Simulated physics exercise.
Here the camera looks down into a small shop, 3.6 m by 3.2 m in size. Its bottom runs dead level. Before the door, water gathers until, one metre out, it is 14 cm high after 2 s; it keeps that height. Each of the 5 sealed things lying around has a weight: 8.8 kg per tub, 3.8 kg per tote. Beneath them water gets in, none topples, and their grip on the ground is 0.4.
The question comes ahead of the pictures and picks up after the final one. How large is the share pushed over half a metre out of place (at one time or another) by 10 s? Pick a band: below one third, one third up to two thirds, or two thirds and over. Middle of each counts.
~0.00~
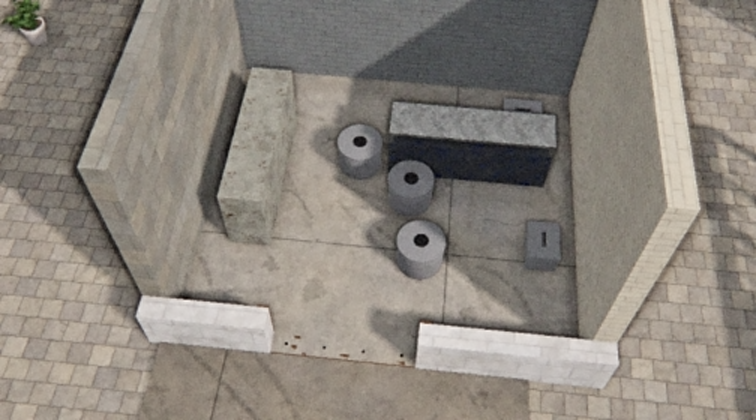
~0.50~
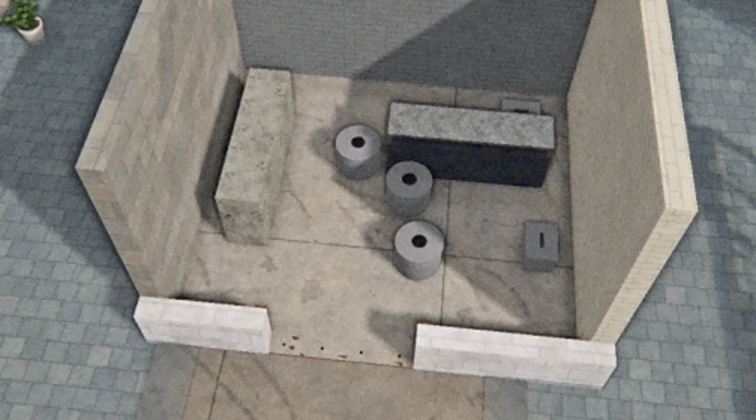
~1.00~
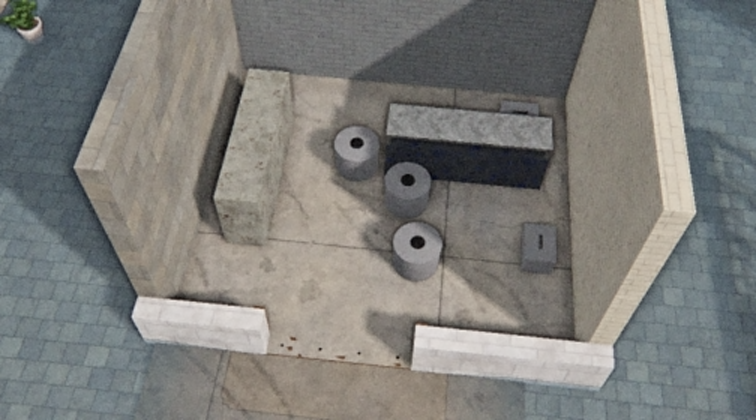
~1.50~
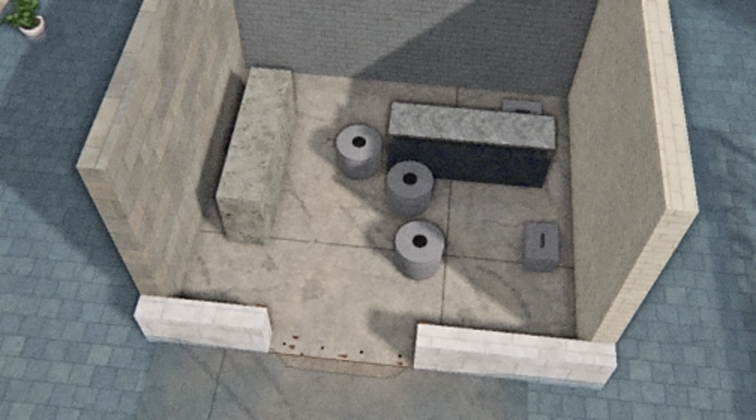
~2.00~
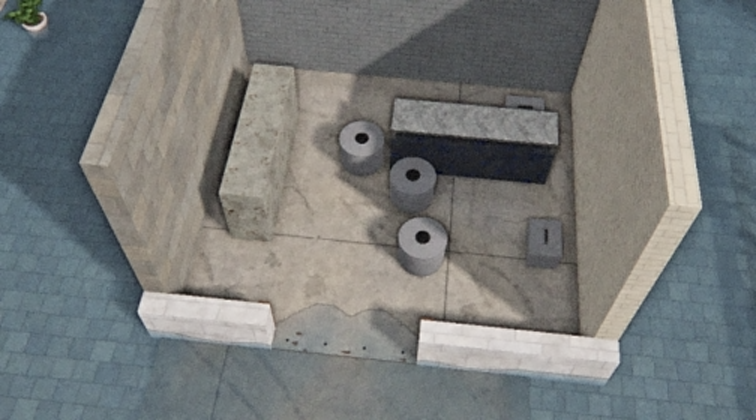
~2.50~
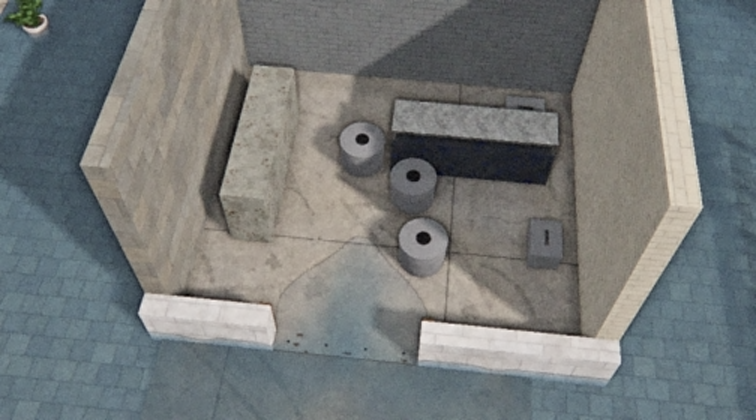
The share is two thirds and over.
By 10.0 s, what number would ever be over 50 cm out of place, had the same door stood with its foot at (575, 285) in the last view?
So the tally would be 4.
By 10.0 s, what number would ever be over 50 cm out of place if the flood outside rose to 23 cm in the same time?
In that case 4 of them.
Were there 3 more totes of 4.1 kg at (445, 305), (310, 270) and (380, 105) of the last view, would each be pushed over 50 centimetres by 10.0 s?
Result, in listed order: Not exceeded / exceeded / exceeded.
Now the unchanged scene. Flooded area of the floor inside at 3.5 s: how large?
Close to 3.5 m2, I'd say.
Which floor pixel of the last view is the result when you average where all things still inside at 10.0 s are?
Close to (494, 208).
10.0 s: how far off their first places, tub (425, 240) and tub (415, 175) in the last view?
In turn: 100 cm, 140 cm.
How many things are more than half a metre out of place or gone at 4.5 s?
Result: 2.
After 3.5 s 0 of 5 are over 50 cm from their spots; 0 afloat.
After 4.5 s 2 of 5 are over 50 cm from their spots; 0 afloat.
After 7.0 s 3 of 5 are over 50 cm from their spots; 3 afloat.
After 10.0 s 4 of 5 are over 50 cm from their spots, and 4 have been at some point; 5 afloat.
